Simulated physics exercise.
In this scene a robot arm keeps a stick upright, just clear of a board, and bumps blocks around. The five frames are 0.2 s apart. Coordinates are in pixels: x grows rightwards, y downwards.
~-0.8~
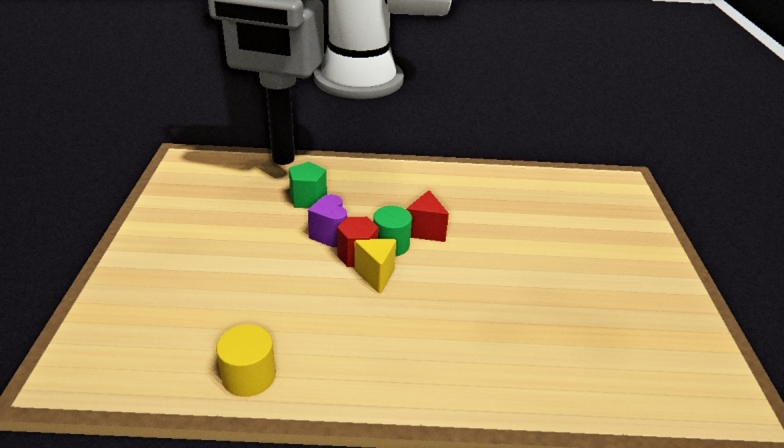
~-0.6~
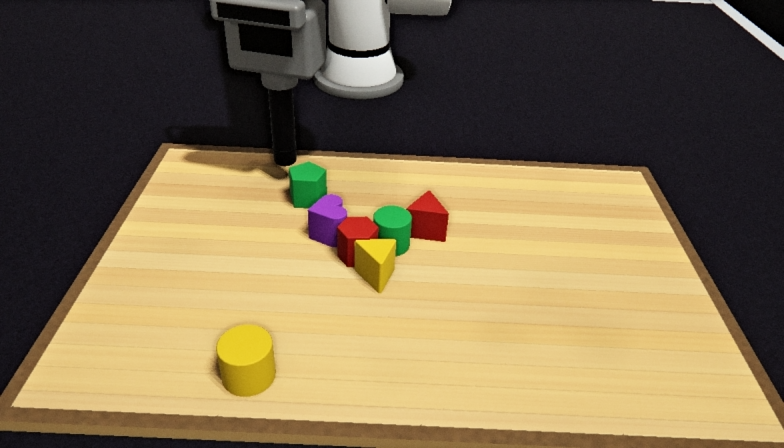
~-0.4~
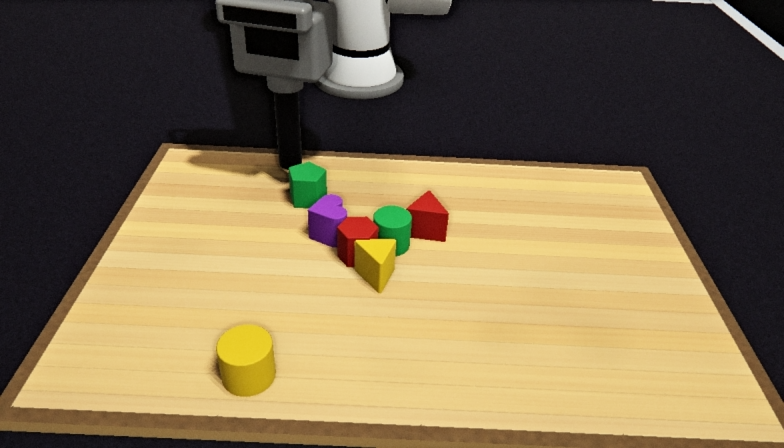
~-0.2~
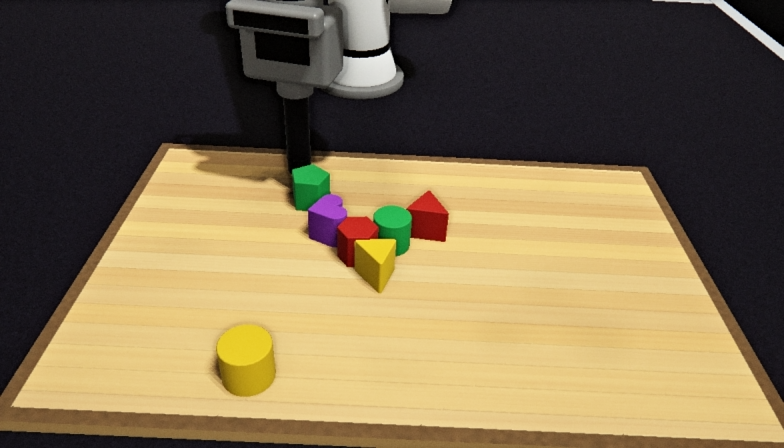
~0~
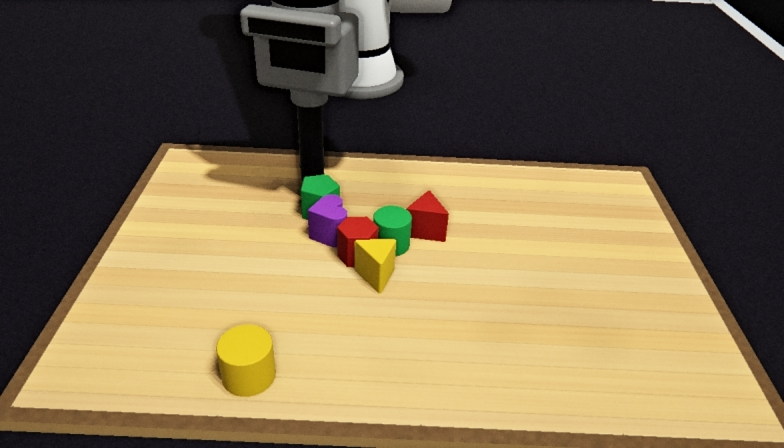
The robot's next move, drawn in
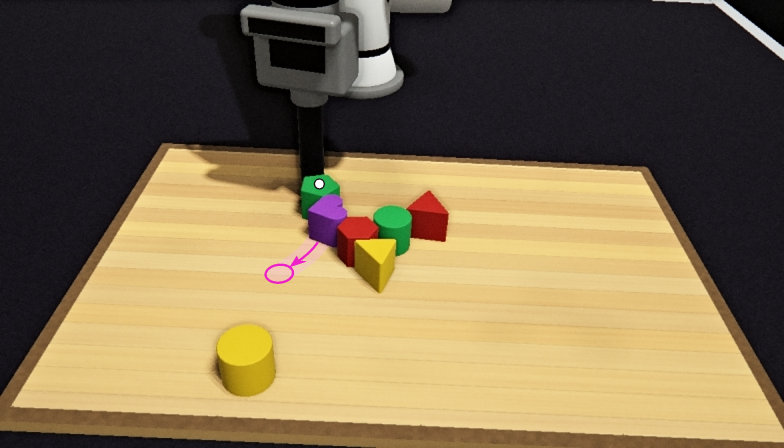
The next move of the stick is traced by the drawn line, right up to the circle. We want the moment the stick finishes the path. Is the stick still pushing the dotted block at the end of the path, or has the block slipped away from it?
I'm fairly sure the dotted block rides along ahead of the stick to the very end.
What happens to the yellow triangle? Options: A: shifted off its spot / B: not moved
My pick is A.
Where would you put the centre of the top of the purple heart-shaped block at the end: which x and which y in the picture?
It comes to (316, 251).
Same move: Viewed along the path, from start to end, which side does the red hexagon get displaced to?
Over to the left.
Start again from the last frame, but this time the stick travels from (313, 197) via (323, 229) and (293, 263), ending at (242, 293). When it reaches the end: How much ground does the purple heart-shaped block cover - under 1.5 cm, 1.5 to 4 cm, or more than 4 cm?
It goes a long way, over 4 cm.
The drawn path runs from (313, 197) over (324, 221) and (313, 249) to (279, 274); the dot is on the green five-sided block.
What follows on the original path. One third of the way, stick at (323, 204); green five-sided block at (308, 210), turned 55° clockwise; purple heart-shaped block at (327, 232), turned 75° anticlockwise; red hexagon at (368, 234); yellow triangle at (383, 253).
Two thirds of the way, stick at (311, 231); green five-sided block at (284, 232), turned 65° clockwise; purple heart-shaped block at (320, 240); red hexagon at (368, 234); yellow triangle at (383, 253).
At the end, stick at (278, 255); green five-sided block at (244, 254), turned 85° clockwise; purple heart-shaped block at (316, 251), turned 165° anticlockwise; red hexagon at (368, 234); yellow triangle at (383, 253).
